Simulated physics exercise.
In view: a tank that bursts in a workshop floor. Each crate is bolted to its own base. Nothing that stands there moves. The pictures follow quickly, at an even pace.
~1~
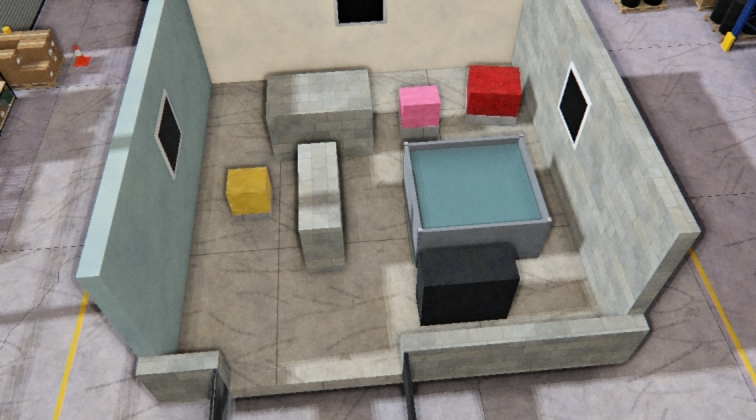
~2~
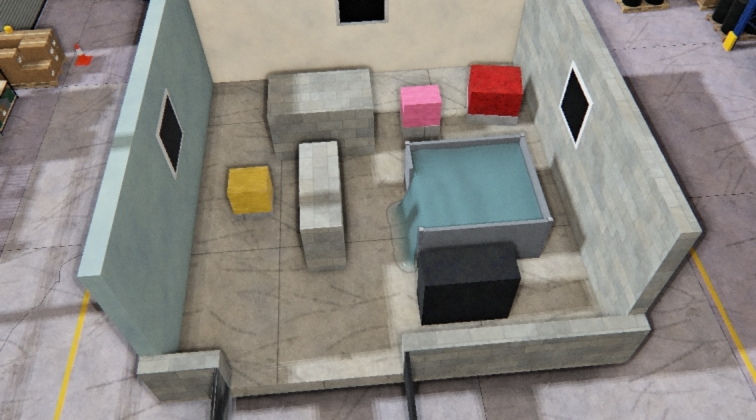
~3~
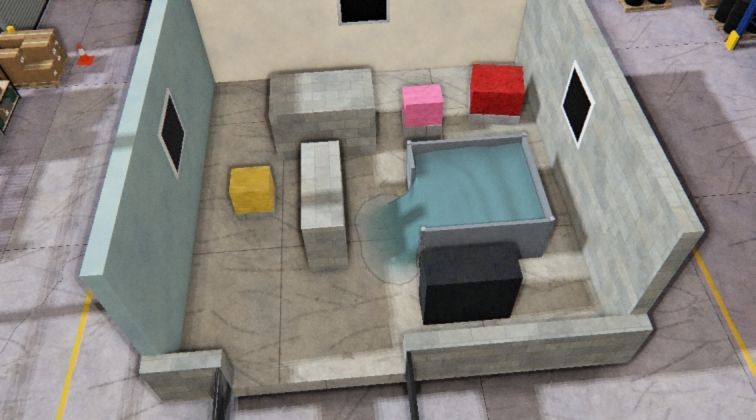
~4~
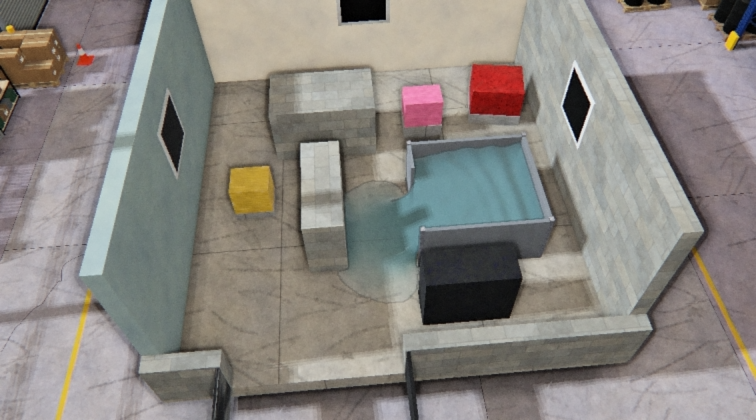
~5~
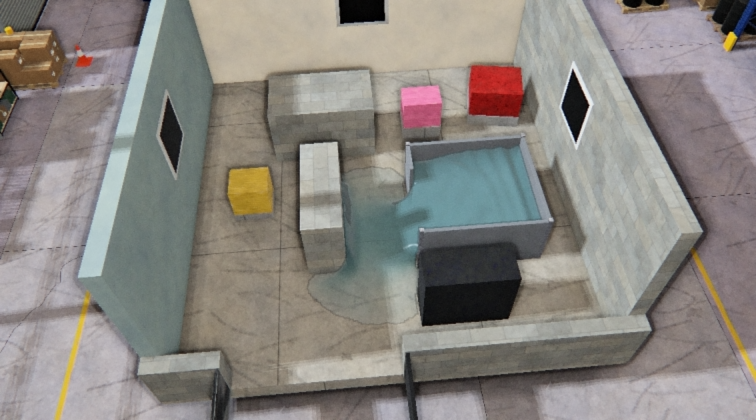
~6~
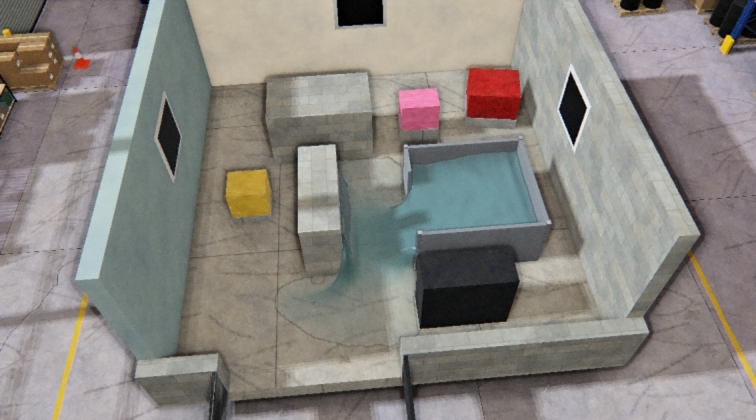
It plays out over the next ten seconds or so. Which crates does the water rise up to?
The red crate escapes dry; the yellow crate escapes dry; the pink crate escapes dry.
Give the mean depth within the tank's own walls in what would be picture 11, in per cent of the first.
Near 54 in a hundred.
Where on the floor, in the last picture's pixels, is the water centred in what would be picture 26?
Roughly at (395, 216).
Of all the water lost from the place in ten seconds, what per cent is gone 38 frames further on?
Some 80 per cent.
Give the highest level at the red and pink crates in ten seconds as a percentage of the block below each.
About 50 and 60 per cent.
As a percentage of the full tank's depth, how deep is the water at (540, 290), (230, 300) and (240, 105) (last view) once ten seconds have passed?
Roughly 8, 4 and 6 per cent, in turn.
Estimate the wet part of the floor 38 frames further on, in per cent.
About 90 per cent.
A moment on, water covers 25 % of the floor; the red crate not reached, the yellow crate not reached, the pink crate water round its plinth.
Next, water covers 45 % of the floor; the red crate water round its plinth, the yellow crate water round its plinth, the pink crate water round its plinth.
Then, water covers 70 % of the floor; the red crate water round its plinth, the yellow crate water round its plinth, the pink crate water round its plinth.
Later, water covers 90 % of the floor; the red crate water round its plinth, the yellow crate water round its plinth, the pink crate water round its plinth.
In the end, water covers 100 % of the floor; the red crate stayed above the water, the yellow crate stayed above the water, the pink crate stayed above the water.
